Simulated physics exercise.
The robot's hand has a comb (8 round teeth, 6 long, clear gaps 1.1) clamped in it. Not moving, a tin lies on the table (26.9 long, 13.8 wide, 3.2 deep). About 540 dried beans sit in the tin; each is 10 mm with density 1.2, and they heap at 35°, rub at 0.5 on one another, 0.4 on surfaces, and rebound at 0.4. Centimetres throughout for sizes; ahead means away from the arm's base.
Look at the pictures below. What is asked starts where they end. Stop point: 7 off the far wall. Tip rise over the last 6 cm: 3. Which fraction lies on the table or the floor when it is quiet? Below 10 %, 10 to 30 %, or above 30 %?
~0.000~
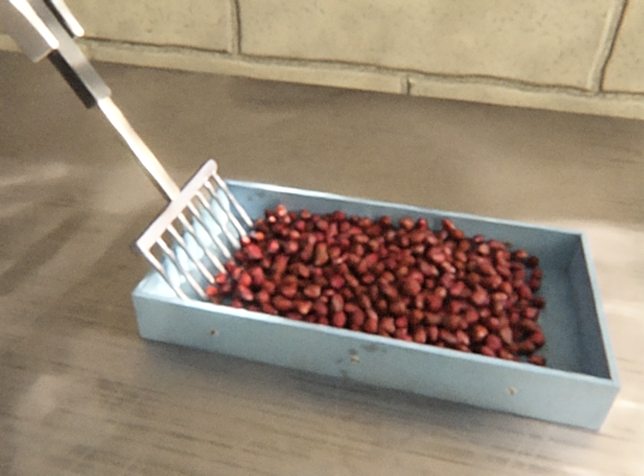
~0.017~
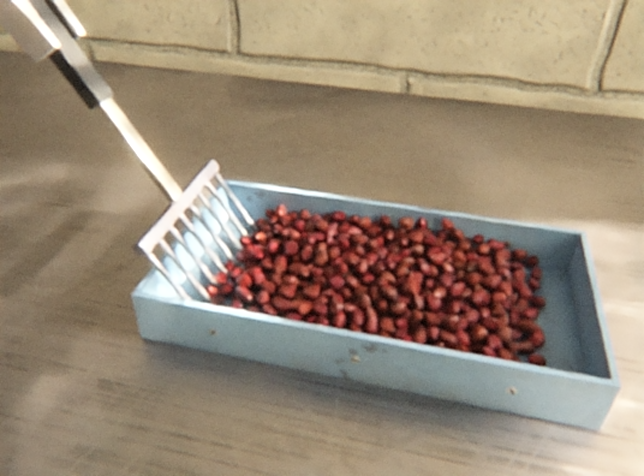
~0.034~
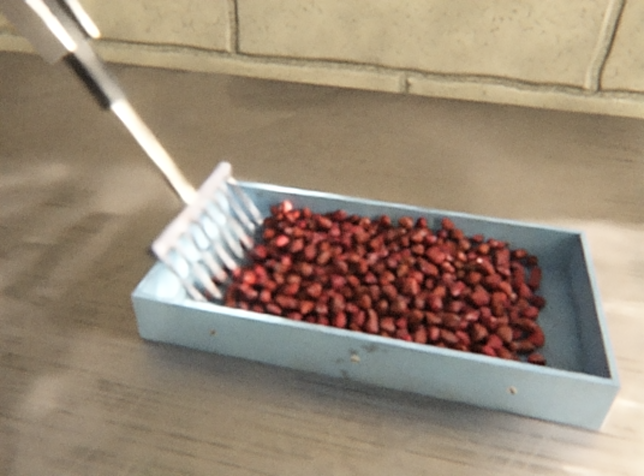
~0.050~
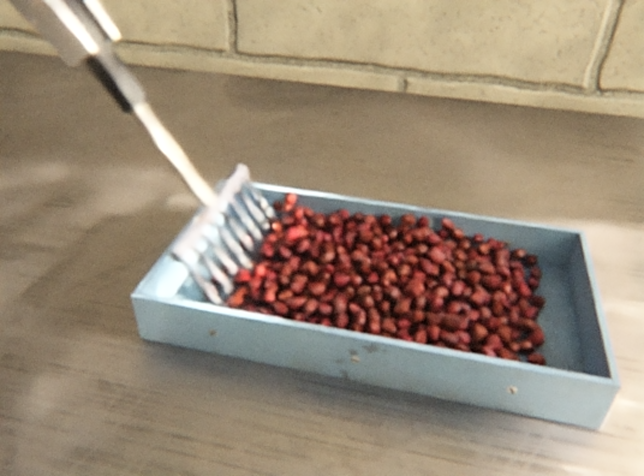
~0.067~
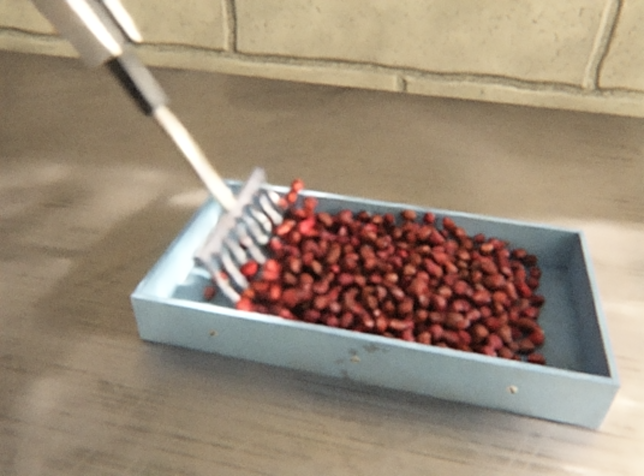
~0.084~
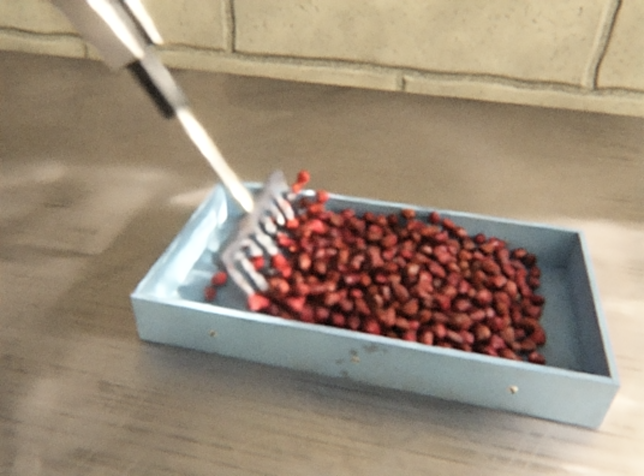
10 to 30 %.
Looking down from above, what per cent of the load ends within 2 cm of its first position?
I'd say something near 5 percent.
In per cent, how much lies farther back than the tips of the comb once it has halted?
About 30 per cent.
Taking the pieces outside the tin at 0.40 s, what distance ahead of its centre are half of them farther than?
20 cm or so.
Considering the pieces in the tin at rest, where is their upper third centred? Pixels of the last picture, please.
It is centred around (536, 298).
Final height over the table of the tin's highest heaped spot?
Roughly 4.5 cm.
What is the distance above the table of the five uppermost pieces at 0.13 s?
6 cm.
After 0.13 s, sloping 57°, highest piece 7 above the table; 545 in the tin.
After 0.18 s, sloping 57°, highest piece 7 above the table; 544 in the tin, 1 in flight or on the tool.
After 0.40 s, sloping 57°, highest piece 6 above the table; 439 in the tin, 101 on the table or floor, 5 in flight or on the tool.
After 1.10 s, sloping 57°, highest piece 4 above the table; 438 in the tin, 107 on the table or floor.
In the end, 438 in the tin, 107 on the table or floor. That is 20 % on the table or floor.
